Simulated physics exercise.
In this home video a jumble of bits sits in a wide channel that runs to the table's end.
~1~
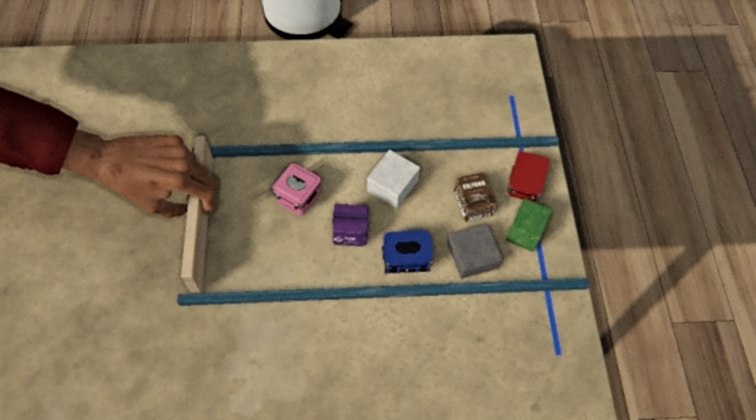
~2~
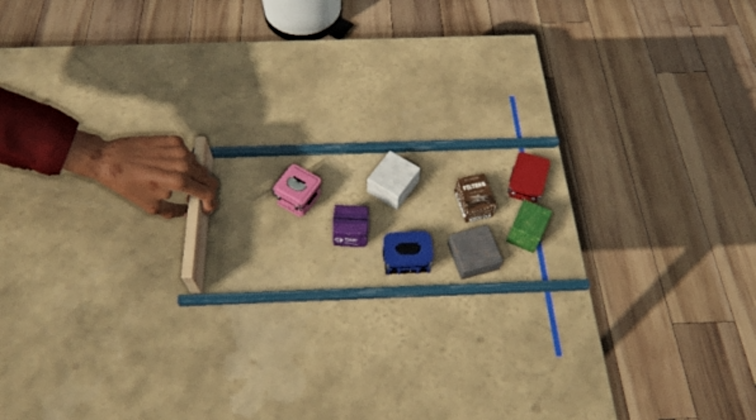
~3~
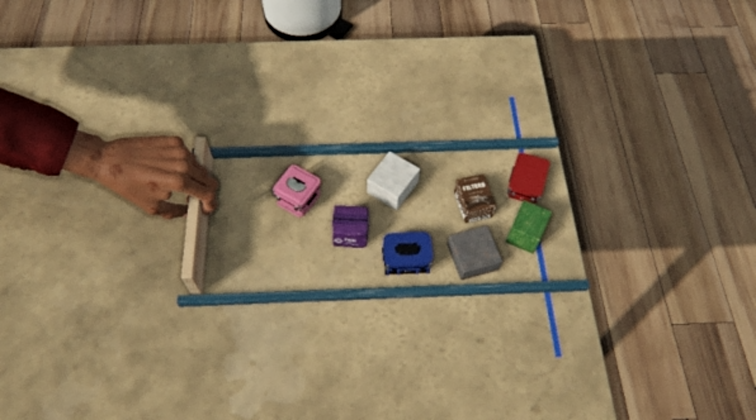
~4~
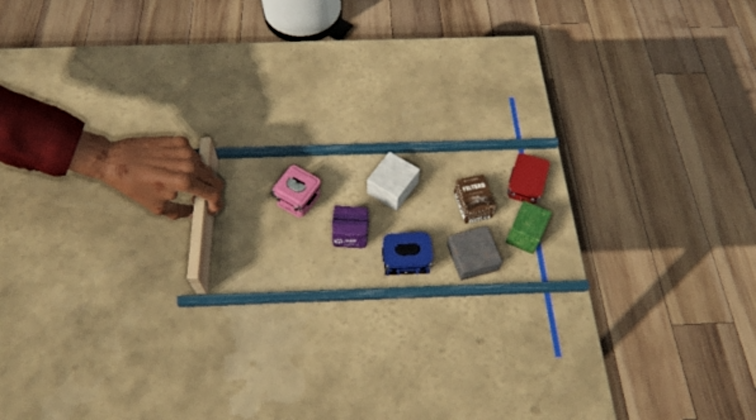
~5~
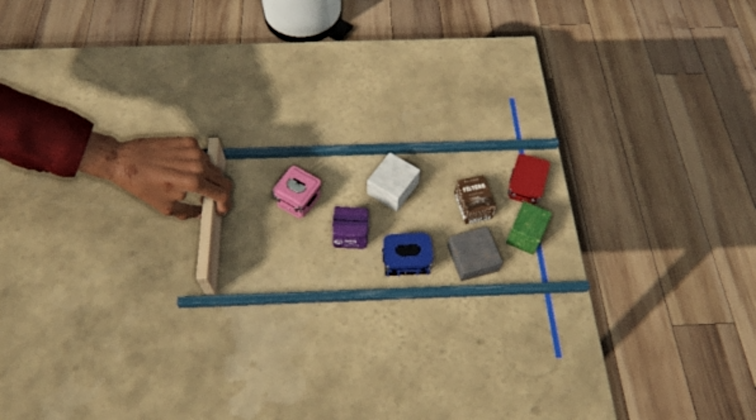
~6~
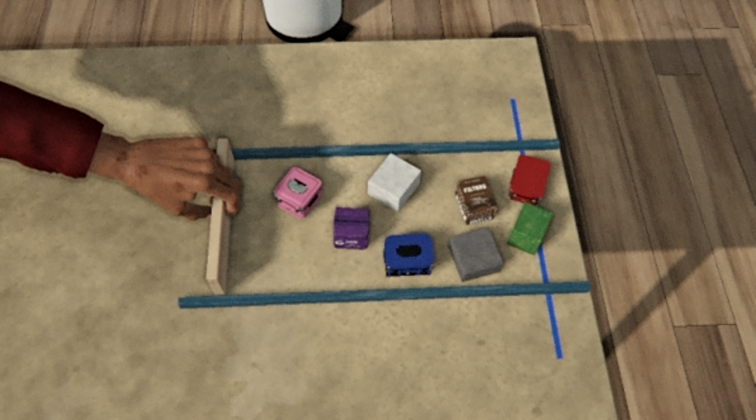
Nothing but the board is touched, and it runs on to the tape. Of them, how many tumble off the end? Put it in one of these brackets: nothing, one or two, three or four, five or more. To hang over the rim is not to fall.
Missing from the table at the end: Five or more.
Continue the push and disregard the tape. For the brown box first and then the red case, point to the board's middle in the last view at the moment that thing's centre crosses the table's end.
The middle sits near (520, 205) for the first and near (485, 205) for the other.
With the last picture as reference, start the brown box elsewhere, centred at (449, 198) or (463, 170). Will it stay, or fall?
Well, place by place the object does not stay and then does not stay.
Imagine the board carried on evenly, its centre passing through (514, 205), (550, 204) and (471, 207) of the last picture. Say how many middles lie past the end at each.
The counts would come out as 2, 5 and 0.
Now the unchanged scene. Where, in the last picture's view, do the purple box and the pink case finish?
In the last picture, roughly (554, 213) and (548, 178).
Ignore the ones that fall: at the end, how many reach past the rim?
The total here is 0.
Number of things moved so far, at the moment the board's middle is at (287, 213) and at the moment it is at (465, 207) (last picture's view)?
In order, the tallies are 1 and 8.
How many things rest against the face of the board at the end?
It's 3 of them.
Soon after, none off yet; red case at rest near (529, 181); green block at rest near (530, 229); brown box at rest near (476, 200).
After that, none off yet; red case at rest near (529, 181); green block at rest near (530, 229); brown box moving near (487, 201).
And then, none off yet; red case displaced about its own width near (563, 183); green block displaced about its own width near (569, 226); brown box displaced about its own width near (534, 205).
In the end, the number that fall off is five or more; gone, white block, grey block, brown box, green block and red case.
